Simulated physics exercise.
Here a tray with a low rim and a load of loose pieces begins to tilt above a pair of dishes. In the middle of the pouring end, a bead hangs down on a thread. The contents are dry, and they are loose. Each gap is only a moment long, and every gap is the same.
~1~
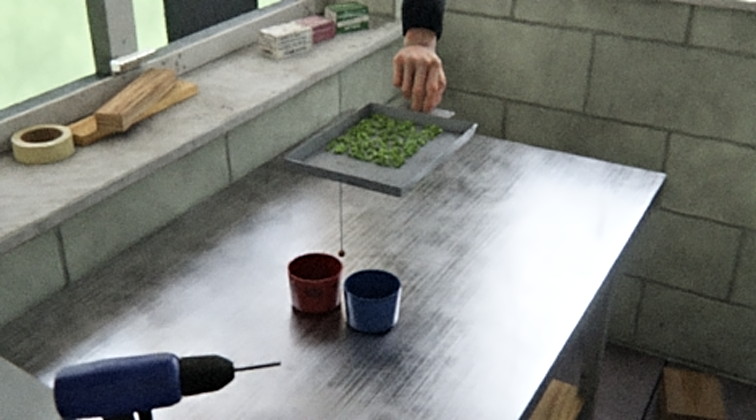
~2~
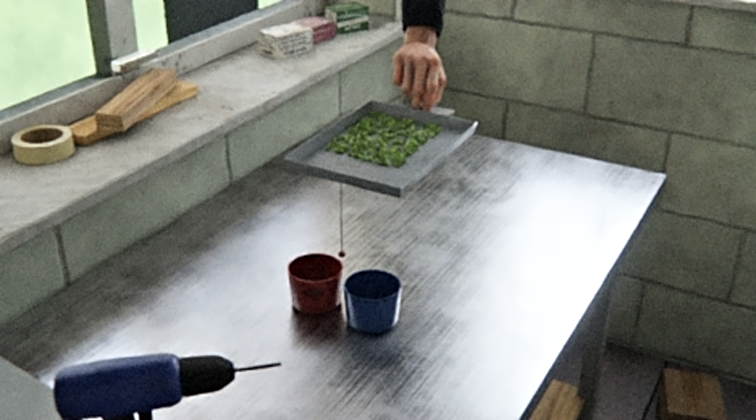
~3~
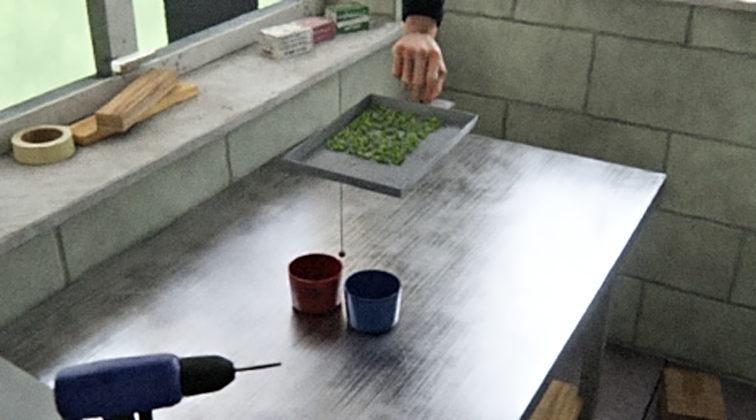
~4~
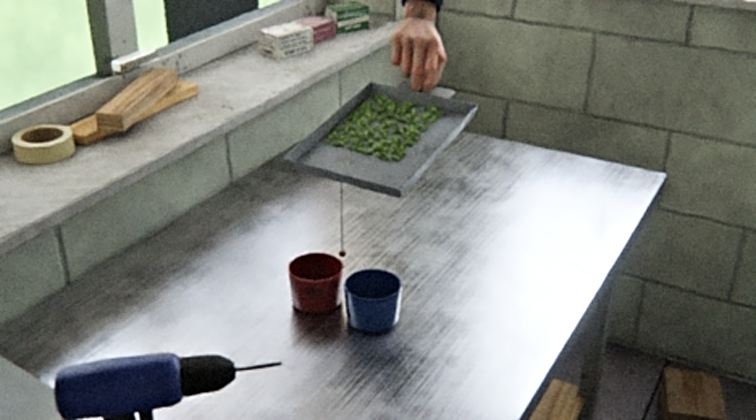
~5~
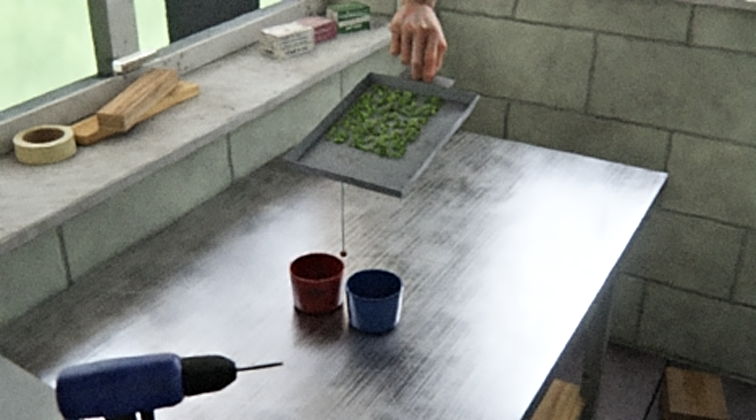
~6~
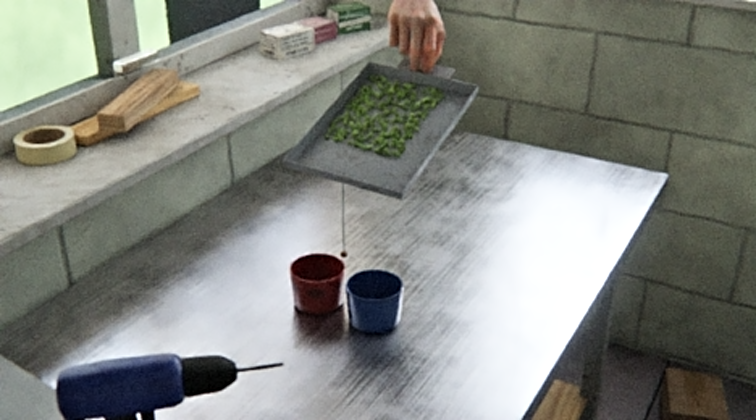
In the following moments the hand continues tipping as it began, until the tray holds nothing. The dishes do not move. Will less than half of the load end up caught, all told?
No - most of the load is not lost.
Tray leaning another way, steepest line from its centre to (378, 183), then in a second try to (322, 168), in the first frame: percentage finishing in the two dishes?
For the first it's near 70 %, for the second near 10 %.
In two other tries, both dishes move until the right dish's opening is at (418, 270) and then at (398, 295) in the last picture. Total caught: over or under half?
Taking the tries in order: A minor share, followed by a major share.
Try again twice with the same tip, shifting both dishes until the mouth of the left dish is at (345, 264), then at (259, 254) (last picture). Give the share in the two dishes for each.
Around 10 and around 30 per cent, in that order.
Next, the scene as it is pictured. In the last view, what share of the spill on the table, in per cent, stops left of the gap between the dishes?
Share on the left: Near 70 %.
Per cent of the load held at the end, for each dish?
Per hundred pieces, the left dish ends with about 30 and the right dish with about 40.
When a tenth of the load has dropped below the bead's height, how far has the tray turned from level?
Angle: Close to 65°.
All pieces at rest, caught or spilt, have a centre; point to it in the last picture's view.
I'd mark it at roughly (353, 312).
Soon after the last picture, tray tipped steeply; most on the tray; a stray few in the right dish; a stray few in the left dish; a stray few outside both; a small part in the air.
A little later, tray tipped right over; about two thirds on the tray; a small part in the right dish; a stray few in the left dish; a small part outside both; a small part in the air.
Later still, tray tipped past a quarter turn; about a third in the right dish; about a quarter in the left dish; about a third outside both.
At rest, tray tipped past a quarter turn; about a third in the right dish; about a quarter in the left dish; about a third outside both.
